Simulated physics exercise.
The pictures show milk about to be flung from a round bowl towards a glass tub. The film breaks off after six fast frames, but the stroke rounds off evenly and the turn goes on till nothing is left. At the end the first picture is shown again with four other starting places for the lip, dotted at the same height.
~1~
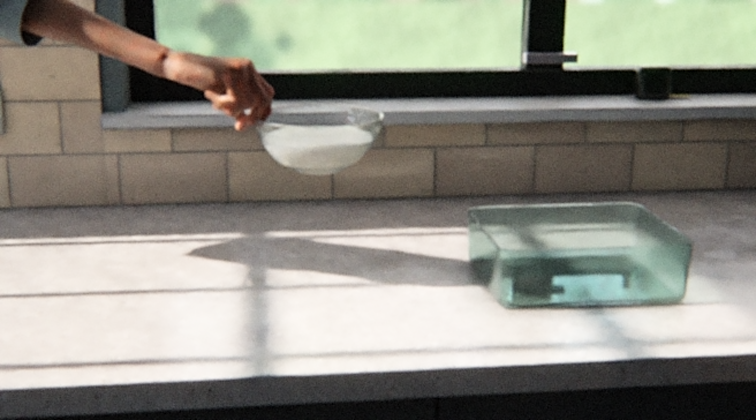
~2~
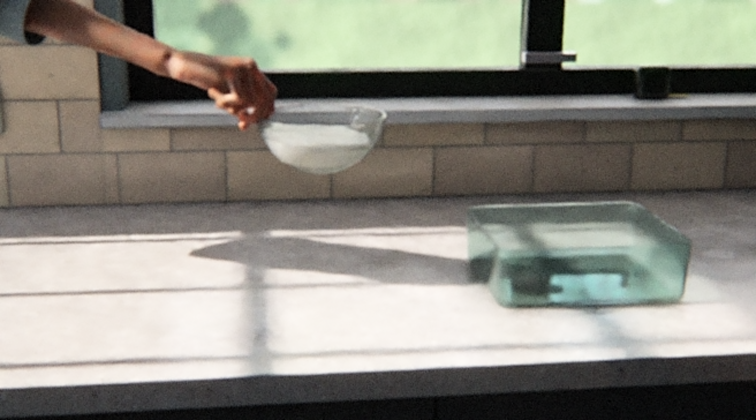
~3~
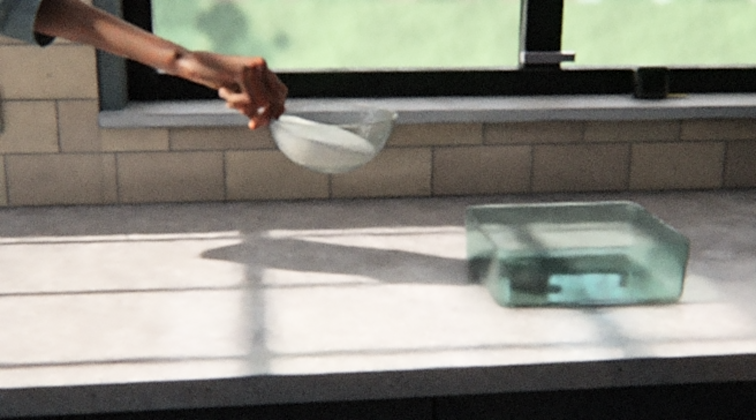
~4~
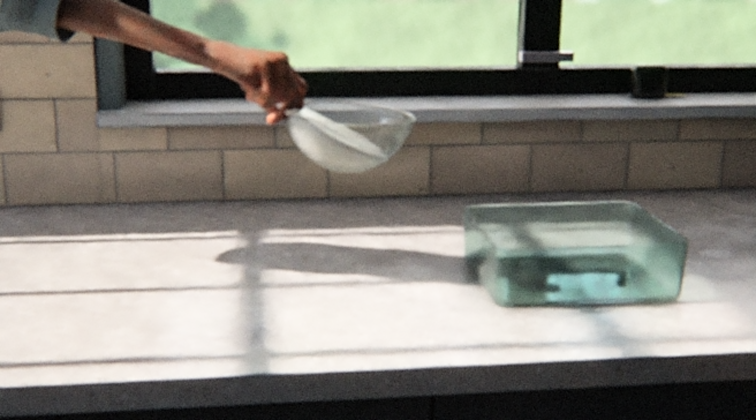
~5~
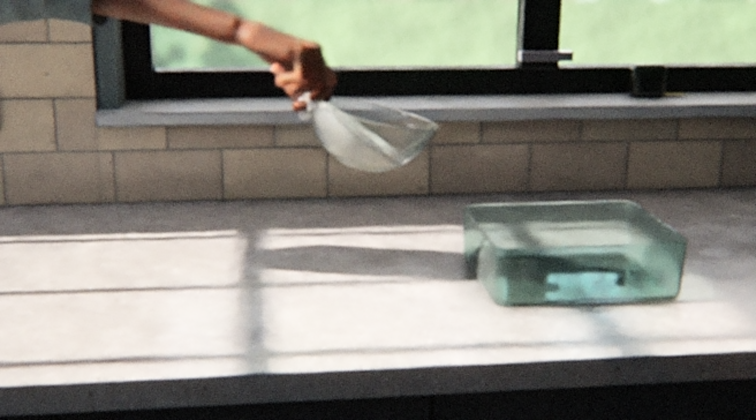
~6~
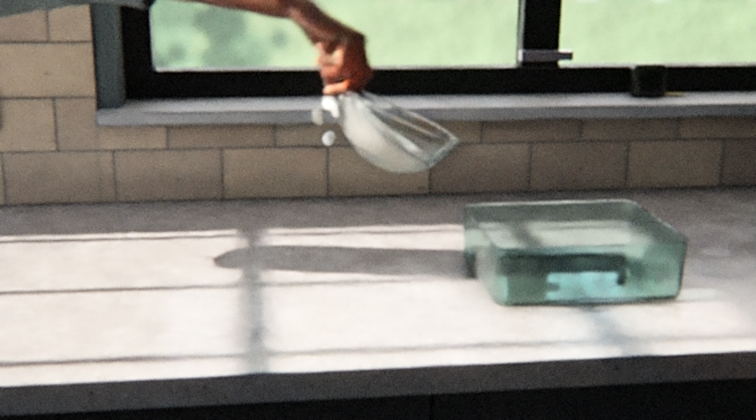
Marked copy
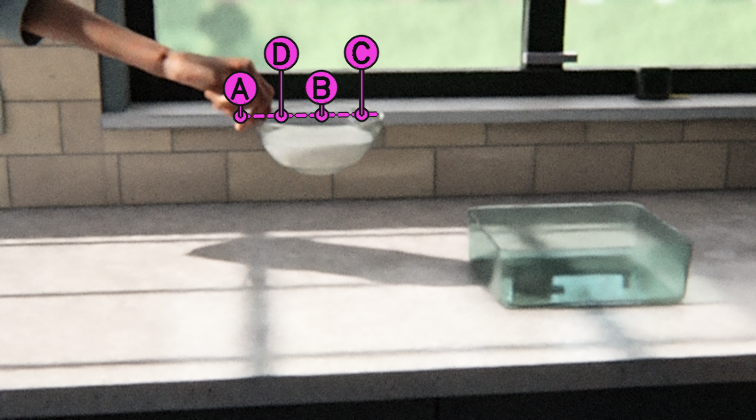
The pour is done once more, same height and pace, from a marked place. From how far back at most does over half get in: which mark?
Take B.
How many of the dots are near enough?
Two.
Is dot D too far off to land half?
Yes, it does.
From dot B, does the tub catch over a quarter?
Yes, clearly.
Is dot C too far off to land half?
No, not at all.
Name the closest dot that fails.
D it is.
On the marked copy, A at (240, 116); B at (321, 115); C at (361, 114); D at (281, 115).
With A, about 1 % lands in the tub, 95 % falls short and 4 % goes beside or beyond.
With B, about 62 % lands in the tub, 24 % falls short and 13 % goes beside or beyond.
With C, about 70 % lands in the tub, 8 % falls short and 22 % goes beside or beyond.
With D, about 31 % lands in the tub, 60 % falls short and 8 % goes beside or beyond.
